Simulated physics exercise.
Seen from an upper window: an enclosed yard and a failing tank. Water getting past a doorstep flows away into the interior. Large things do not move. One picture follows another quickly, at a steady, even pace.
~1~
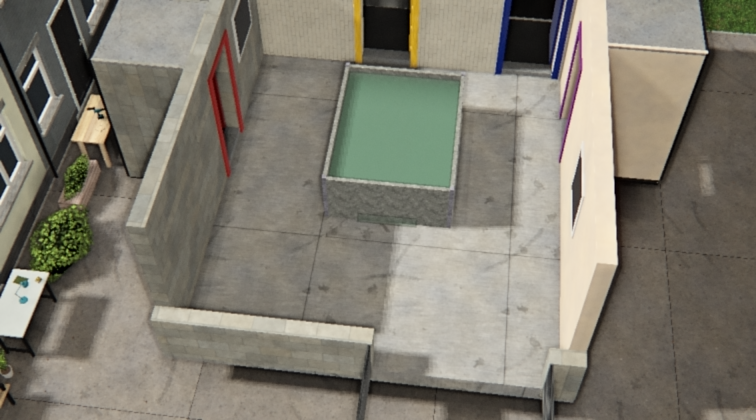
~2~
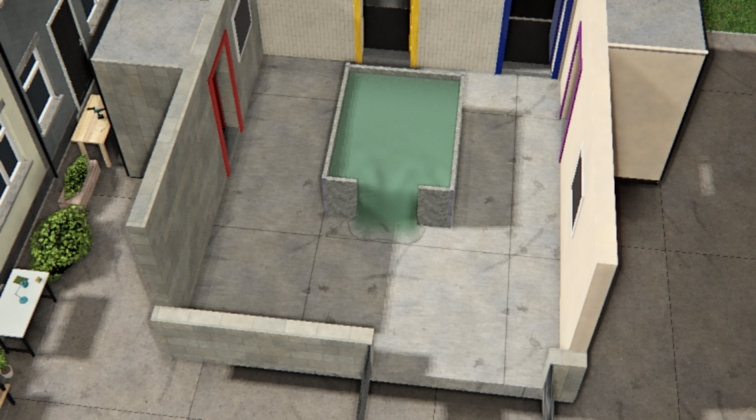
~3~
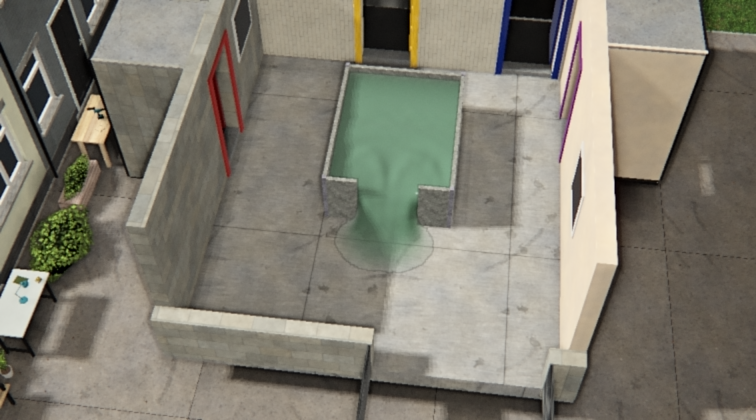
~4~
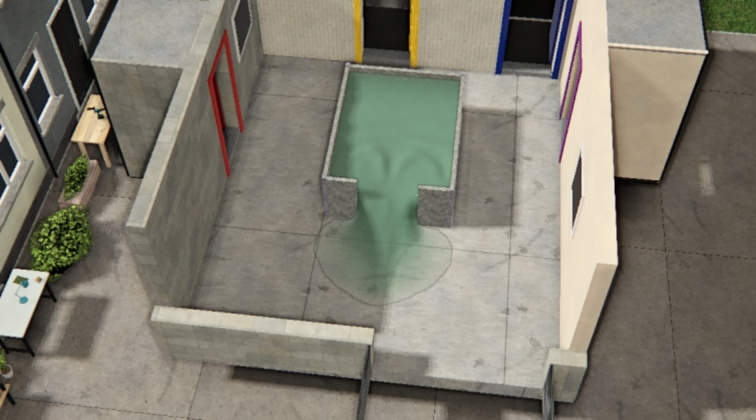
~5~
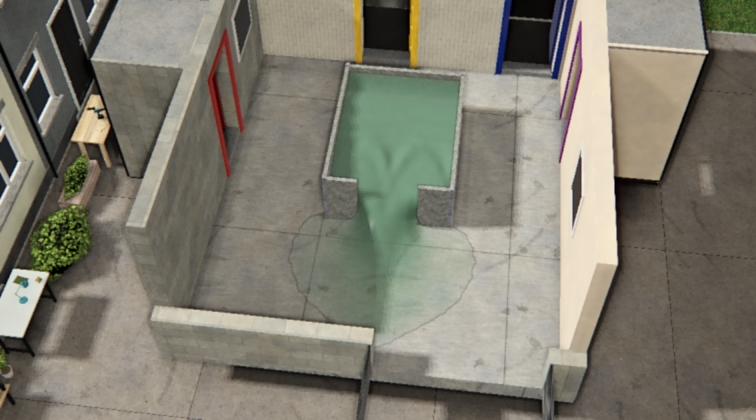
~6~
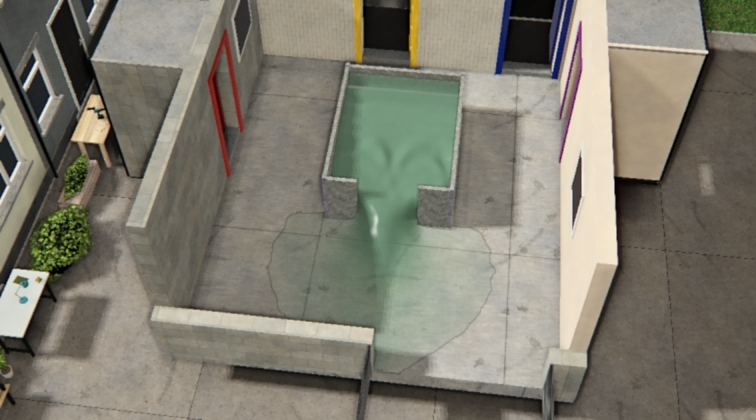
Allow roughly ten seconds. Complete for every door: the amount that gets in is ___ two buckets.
Blue door: At most; purple door: At most; red door: At most; yellow door: At most.
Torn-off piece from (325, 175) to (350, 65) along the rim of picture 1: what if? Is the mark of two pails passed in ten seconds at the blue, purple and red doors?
Outcome - blue door: Past the mark, purple door: Past the mark, red door: Past the mark.
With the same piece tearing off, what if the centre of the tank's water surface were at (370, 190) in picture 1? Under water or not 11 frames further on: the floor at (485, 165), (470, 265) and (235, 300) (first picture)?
In that order: Not reached, not reached, reached by the flood.
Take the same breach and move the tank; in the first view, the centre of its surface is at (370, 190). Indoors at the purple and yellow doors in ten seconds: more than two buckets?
The way I see it, purple door tops the mark and yellow door stays short of it.
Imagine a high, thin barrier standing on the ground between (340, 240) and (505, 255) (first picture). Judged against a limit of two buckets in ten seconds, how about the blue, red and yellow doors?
Here's how it goes: The blue one ends up swamped, the red one remains below, the yellow one remains below.
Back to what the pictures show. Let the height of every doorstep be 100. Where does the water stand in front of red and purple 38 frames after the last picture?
Approx. 40 % followed by 0 %.
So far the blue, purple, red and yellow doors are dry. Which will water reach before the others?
Looks like the red-painted one gets there first.
A moment on, water covers 35 % of the floor; the blue door not reached, the purple door not reached, the red door not reached, the yellow door not reached.
Next, water covers 35 % of the floor; the blue door not reached, the purple door not reached, the red door not reached, the yellow door not reached.
Then, water covers 55 % of the floor; the blue door not reached, the purple door not reached, the red door wet at the sill, nothing in, the yellow door not reached.
Later, water covers 75 % of the floor; the blue door not reached, the purple door not reached, the red door wet at the sill, nothing in, the yellow door wet at the sill, nothing in.
In the end, water covers 90 % of the floor; the blue door under two buckets in, the purple door under two buckets in, the red door wet at the sill, nothing in, the yellow door wet at the sill, nothing in.
